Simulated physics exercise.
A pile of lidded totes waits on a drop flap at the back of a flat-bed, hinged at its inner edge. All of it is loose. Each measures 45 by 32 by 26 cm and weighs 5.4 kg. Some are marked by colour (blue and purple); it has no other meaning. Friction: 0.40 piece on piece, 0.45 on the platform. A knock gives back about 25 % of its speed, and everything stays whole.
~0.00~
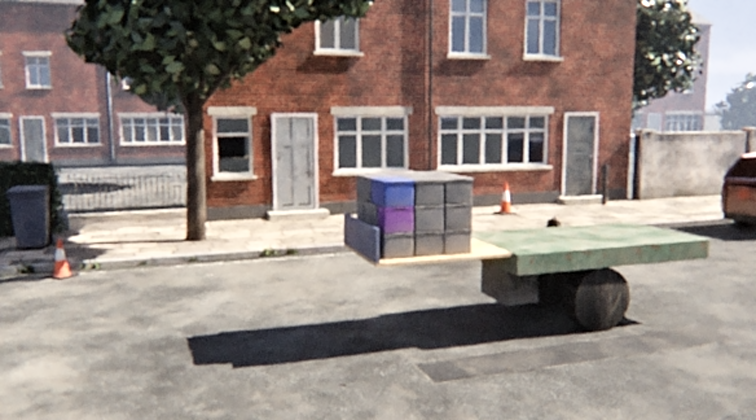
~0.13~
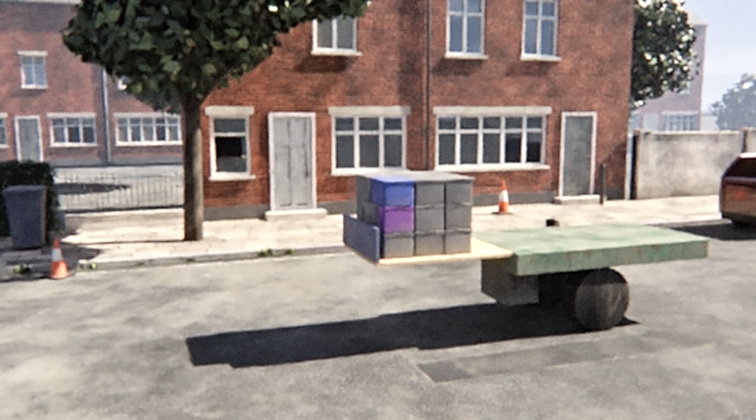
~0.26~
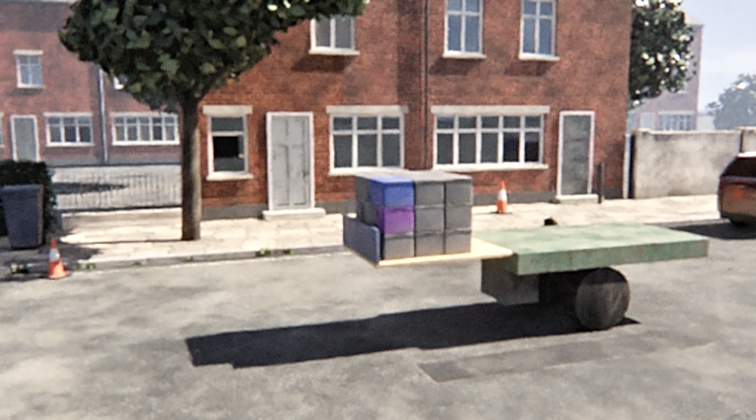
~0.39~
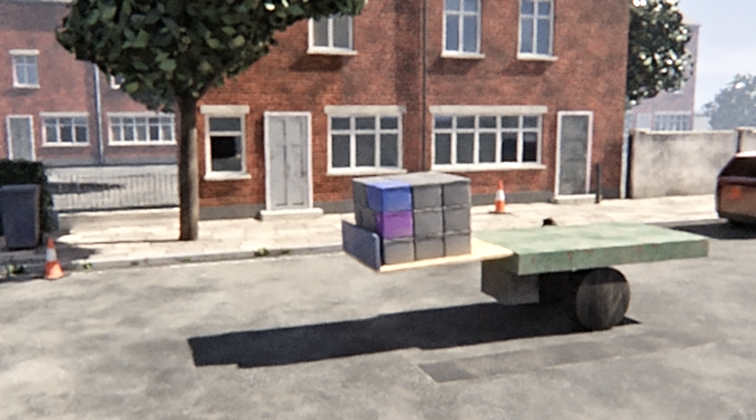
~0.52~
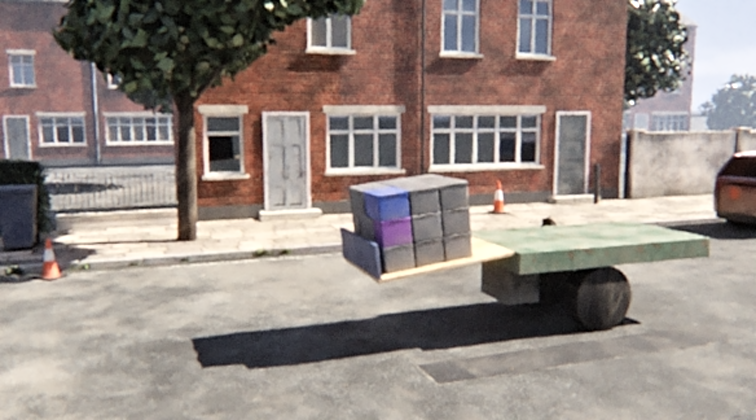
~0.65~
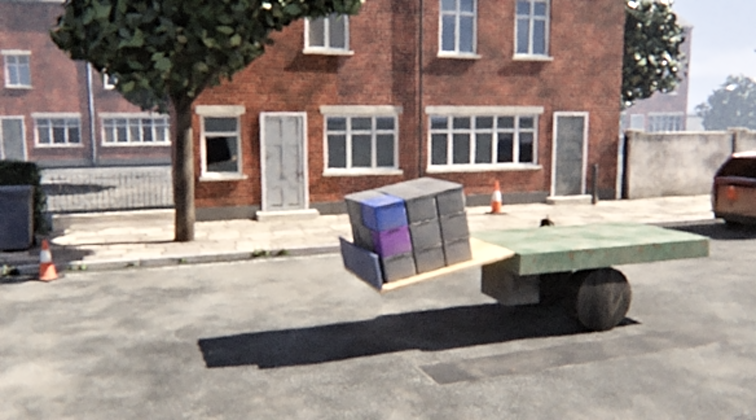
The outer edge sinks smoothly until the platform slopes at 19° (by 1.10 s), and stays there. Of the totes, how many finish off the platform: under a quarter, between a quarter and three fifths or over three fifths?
Ending off the platform: Less than a quarter.
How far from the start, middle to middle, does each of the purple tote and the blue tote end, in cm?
Moved: Purple 50, blue 170.
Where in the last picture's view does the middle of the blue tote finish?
Near (312, 340).
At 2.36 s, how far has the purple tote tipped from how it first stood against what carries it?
About 0°.
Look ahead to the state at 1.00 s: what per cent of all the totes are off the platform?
At that moment 0 per cent.
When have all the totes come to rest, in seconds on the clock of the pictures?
Near 3.0 s.
After 0.74 s, slope 13°; none of the 21 totes off the platform.
After 1.00 s, slope 18°; none of the 21 totes off the platform.
After 2.36 s, slope 19°; 2 of the 21 totes off the platform; blue tote leaning 40°, 19 cm lower; purple tote shifted 7 cm.
At rest (3.3 s), slope 19°; 2 of the 21 totes off the platform; blue tote on its side; purple tote shifted 7 cm. That is 10 per cent. As the last picture would show them, middles, blue tote near (312, 340), purple tote near (384, 262).
